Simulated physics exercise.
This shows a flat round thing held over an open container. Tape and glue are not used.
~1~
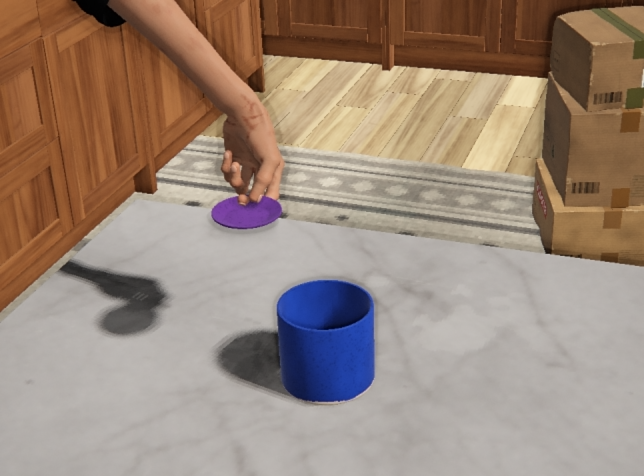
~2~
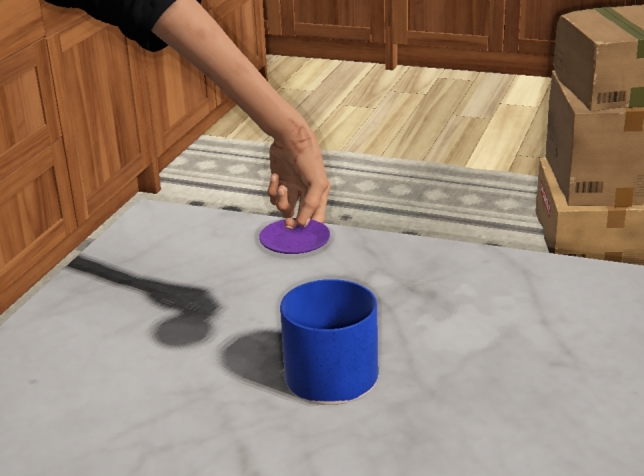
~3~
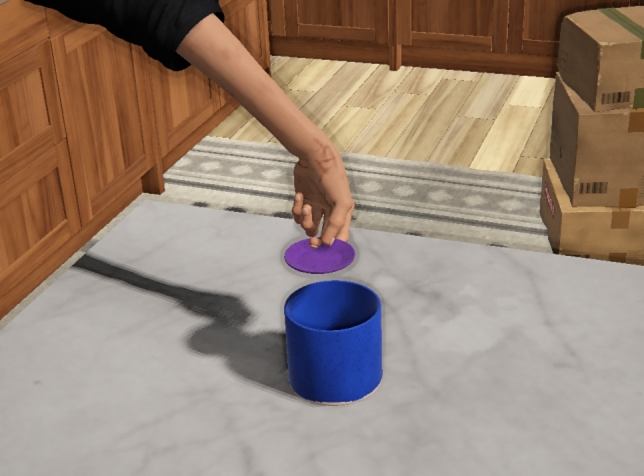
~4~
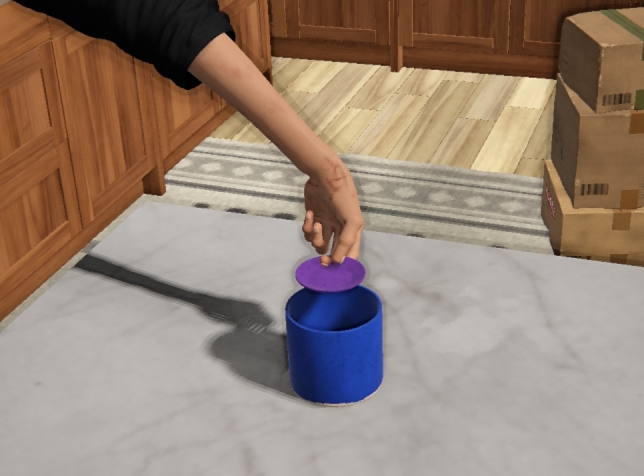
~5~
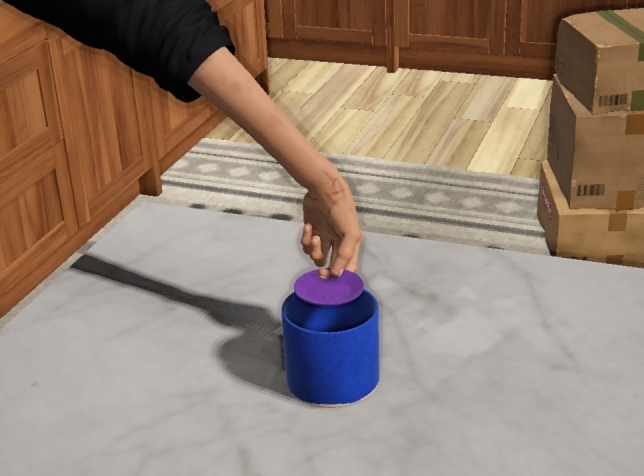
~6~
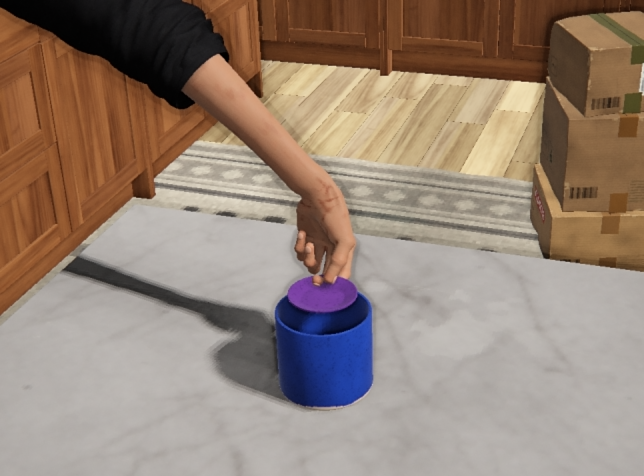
In this clip, a hand holding a flat purple disc moves rightward and down over a pale marble surface toward an open blue container, then lowers the disc to its opening, with the fingers still holding it.
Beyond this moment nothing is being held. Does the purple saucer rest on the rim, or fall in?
It does not stay up.
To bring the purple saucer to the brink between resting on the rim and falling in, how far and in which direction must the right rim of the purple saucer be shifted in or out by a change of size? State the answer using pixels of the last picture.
Shift needed: Around 12 pixels, direction right.
Then, 0.14 s on from there, purple saucer displaced a little near (324, 329).
Then, 0.20 s on from there, purple saucer on its way down near (326, 377).
In the end, the purple saucer slips past the rim, near (326, 376).
